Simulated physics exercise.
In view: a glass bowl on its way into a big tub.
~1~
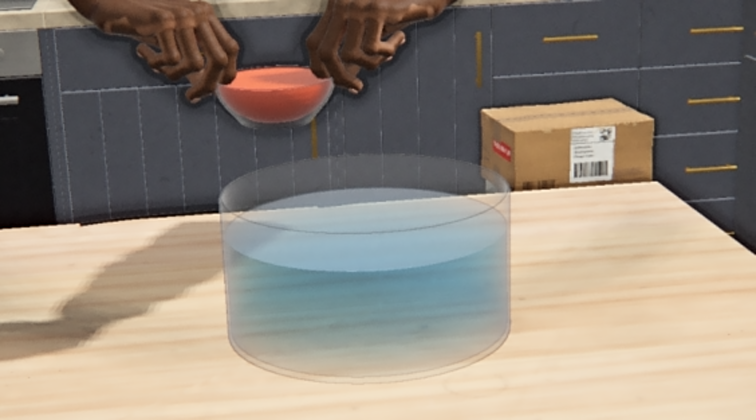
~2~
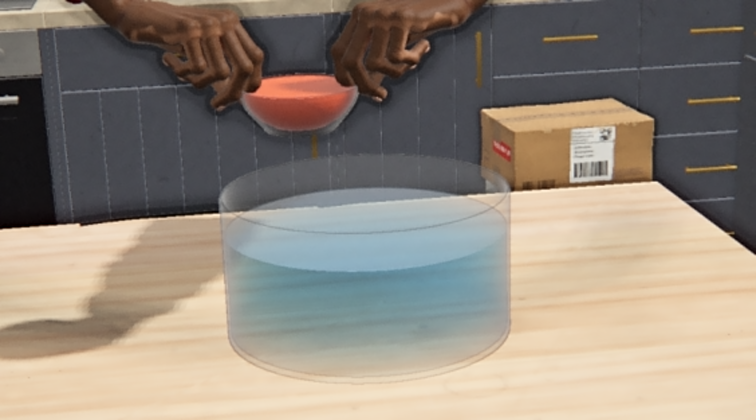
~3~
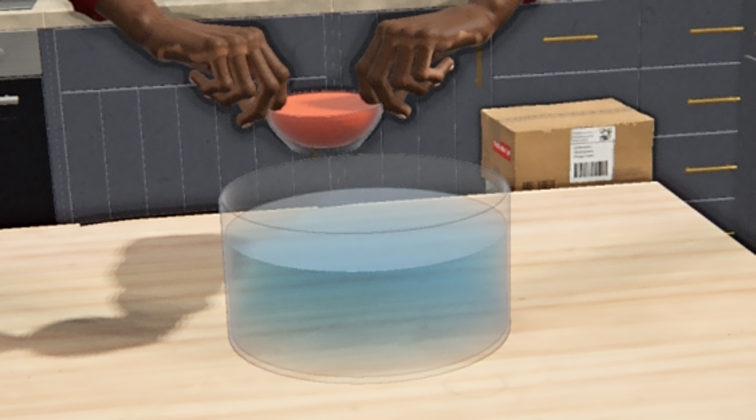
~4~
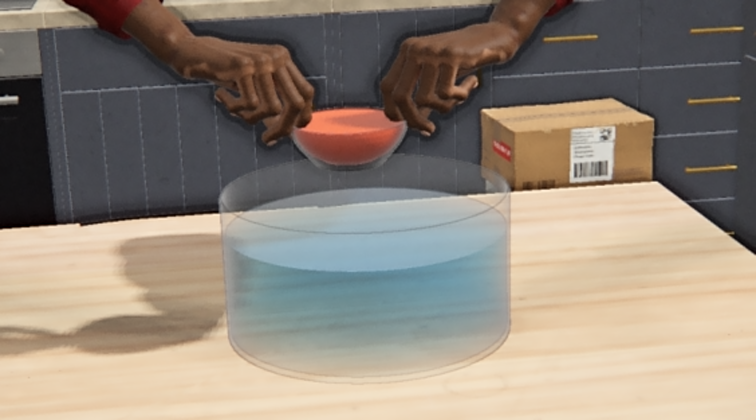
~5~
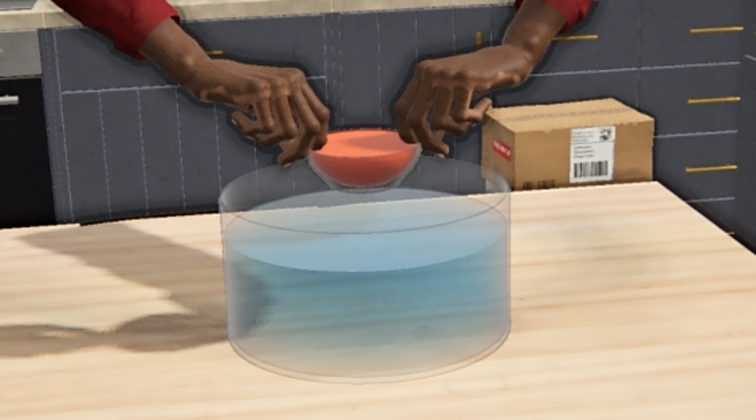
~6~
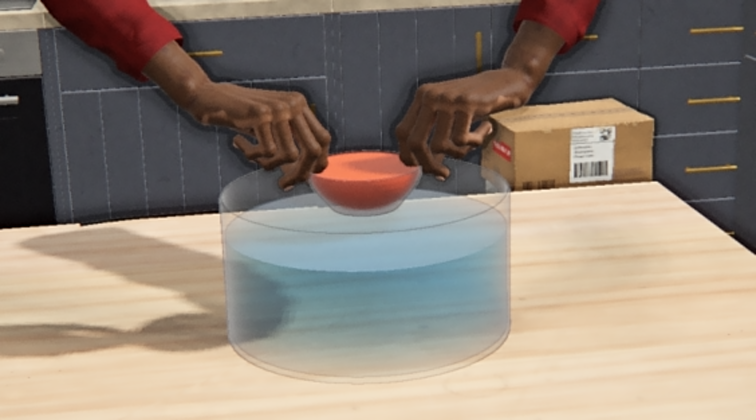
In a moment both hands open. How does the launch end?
Once free, it goes under.
Soon after, the bowl dips into the water.
Later, water pours in over its rim.
In the end, the bowl lies on the bottom.
